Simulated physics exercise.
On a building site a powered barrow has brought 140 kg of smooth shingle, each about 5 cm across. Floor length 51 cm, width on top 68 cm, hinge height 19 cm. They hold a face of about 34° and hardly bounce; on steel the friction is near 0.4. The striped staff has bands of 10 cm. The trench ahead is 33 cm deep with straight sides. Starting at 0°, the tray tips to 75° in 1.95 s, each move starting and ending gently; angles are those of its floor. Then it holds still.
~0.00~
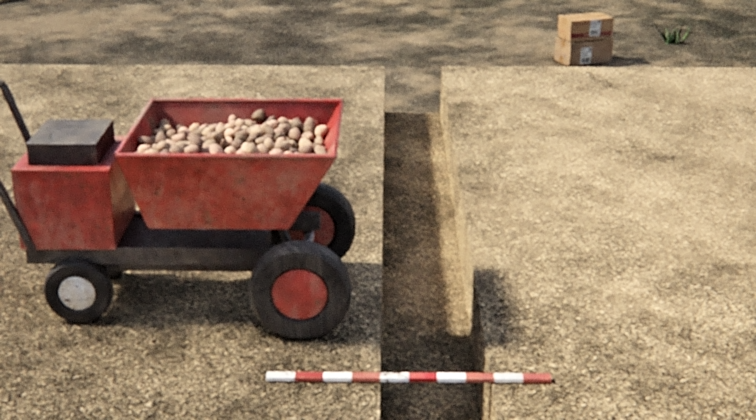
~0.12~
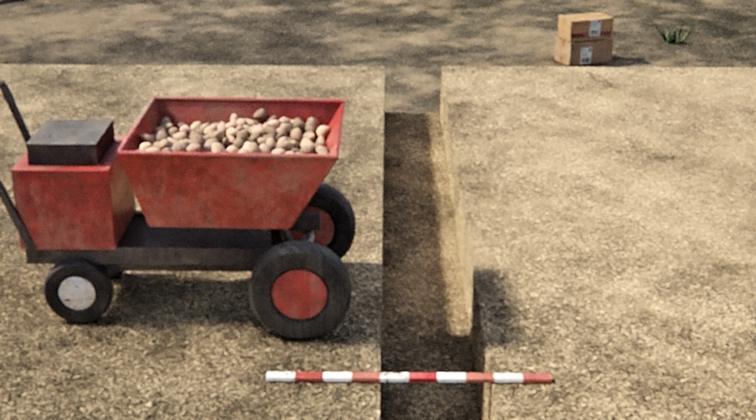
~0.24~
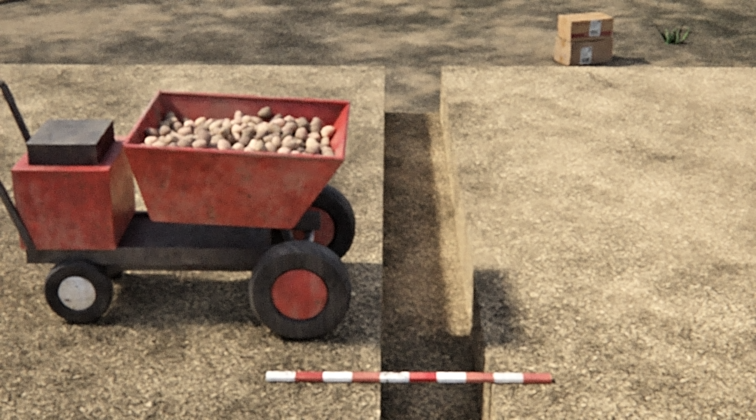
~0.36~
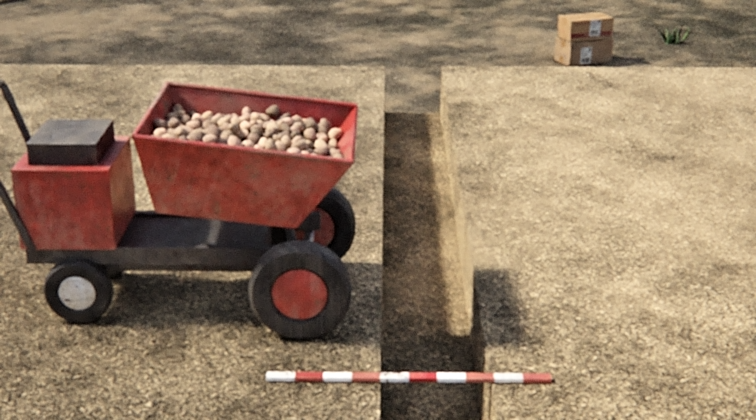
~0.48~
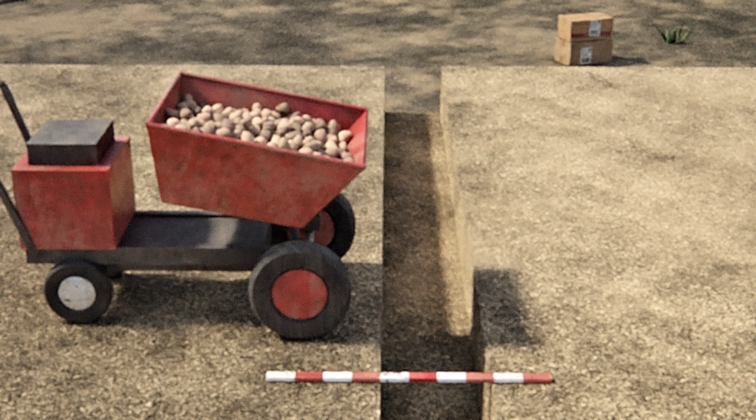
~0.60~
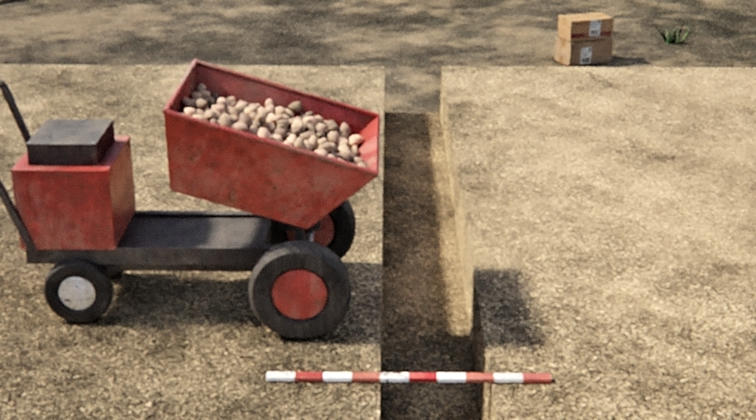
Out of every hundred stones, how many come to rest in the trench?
Some 50 per cent of it.
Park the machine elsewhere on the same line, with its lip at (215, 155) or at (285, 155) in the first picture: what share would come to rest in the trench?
First some 85, then 95 per cent.
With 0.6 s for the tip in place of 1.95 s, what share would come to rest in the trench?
It would be near 25 per cent.
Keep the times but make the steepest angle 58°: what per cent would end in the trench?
Then about 35 per cent.
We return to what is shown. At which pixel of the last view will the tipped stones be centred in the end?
Around (485, 298).
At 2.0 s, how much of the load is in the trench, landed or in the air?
About 20 per cent by then.
After 1.5 s the floor is at 63°; 95 % in the tray, 4 % in the trench, 1 % past the trench; the foremost stones are at (497, 288).
After 2.0 s the floor is at 75°; 39 % in the tray, 18 % in the trench, 43 % past the trench; the foremost stones are at (642, 311).
After 2.4 s the floor is at 75°; 17 % in the tray, 30 % in the trench, 53 % past the trench; the foremost stones are at (684, 286).
After 4.3 s the floor is at 75°; 0 % in the tray, 50 % in the trench, 50 % past the trench; the foremost stones are at (698, 285).
